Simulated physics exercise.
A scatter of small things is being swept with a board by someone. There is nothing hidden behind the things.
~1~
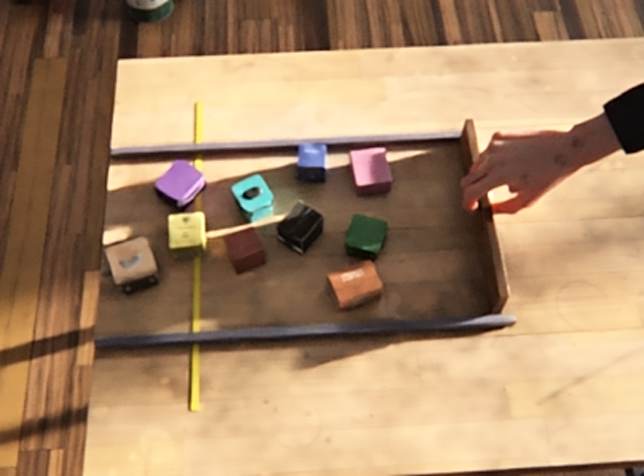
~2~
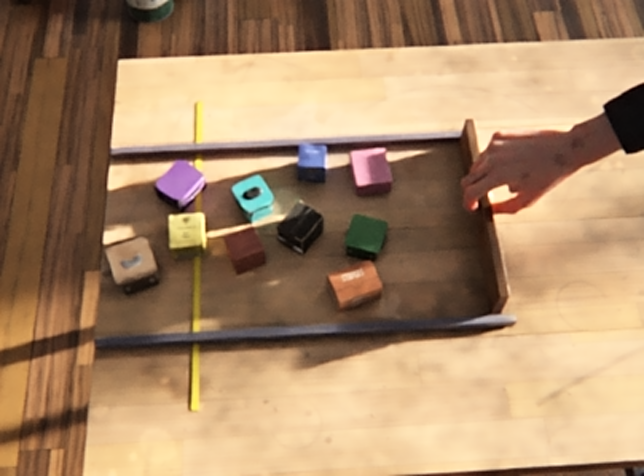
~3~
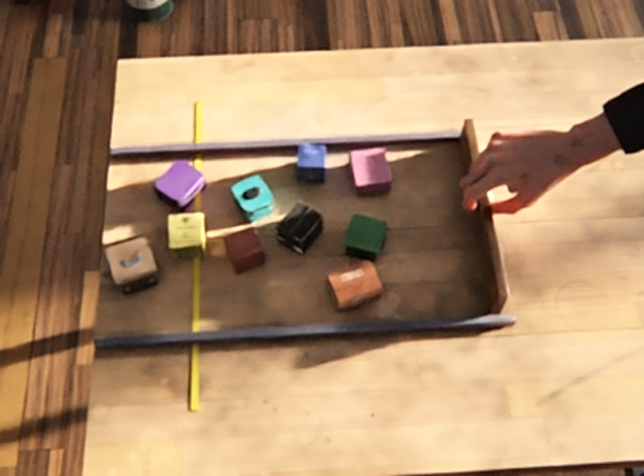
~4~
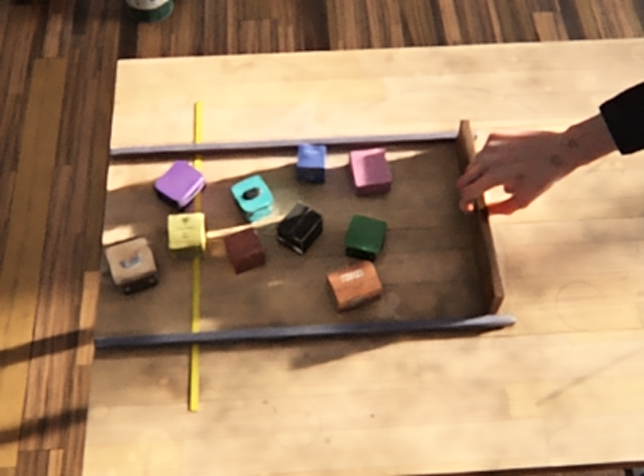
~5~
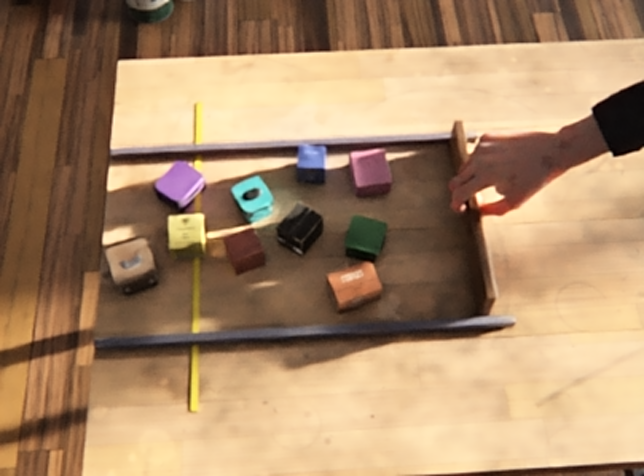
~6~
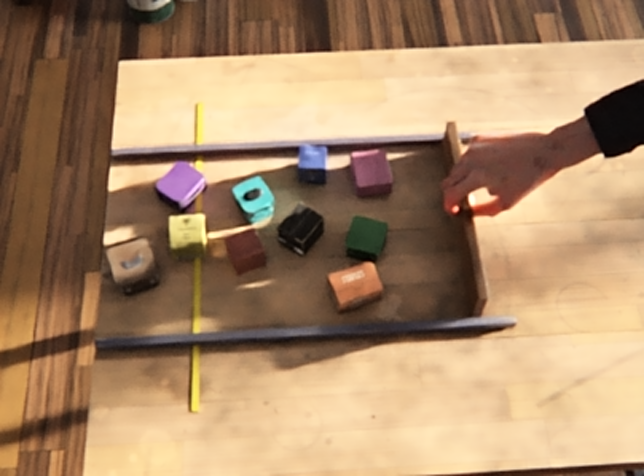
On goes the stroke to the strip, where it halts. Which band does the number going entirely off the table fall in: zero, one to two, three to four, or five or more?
It falls in the zero band.
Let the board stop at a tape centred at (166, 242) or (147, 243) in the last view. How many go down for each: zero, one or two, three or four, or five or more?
First spot, either three or four; second spot, five or over.
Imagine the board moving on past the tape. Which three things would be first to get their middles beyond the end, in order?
Order: Brown case, then purple case, then yellow box.
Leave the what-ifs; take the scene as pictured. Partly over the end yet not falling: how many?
Count: 3.
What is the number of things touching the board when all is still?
4.
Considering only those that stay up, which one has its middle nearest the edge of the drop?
The one in question is the brown case.
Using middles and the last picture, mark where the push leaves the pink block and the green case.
Final pixels, roughly: (181, 181) for the first, (180, 258) for the other.
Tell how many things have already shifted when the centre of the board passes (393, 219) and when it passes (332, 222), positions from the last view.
First 1, after that 5.
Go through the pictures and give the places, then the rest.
In the first picture, brown case (134, 266); purple case (181, 186); yellow box (187, 236); board (482, 213); tape (198, 239).
In the second picture, purple case (181, 186); turquoise case (254, 199).
In the third picture, yellow box (187, 236); orange box (354, 286).
In the fourth picture, brown case (133, 267); board (478, 213).
In the fifth picture, purple case (181, 187); blue box (312, 165).
In the sixth picture, brown case (134, 268); purple case (182, 187); yellow box (188, 237); board (463, 215); tape (198, 240).
A little later, none off yet; brown case at rest near (134, 268); purple case at rest near (182, 187); yellow box at rest near (188, 237).
When it is over, the number that fall off is zero.
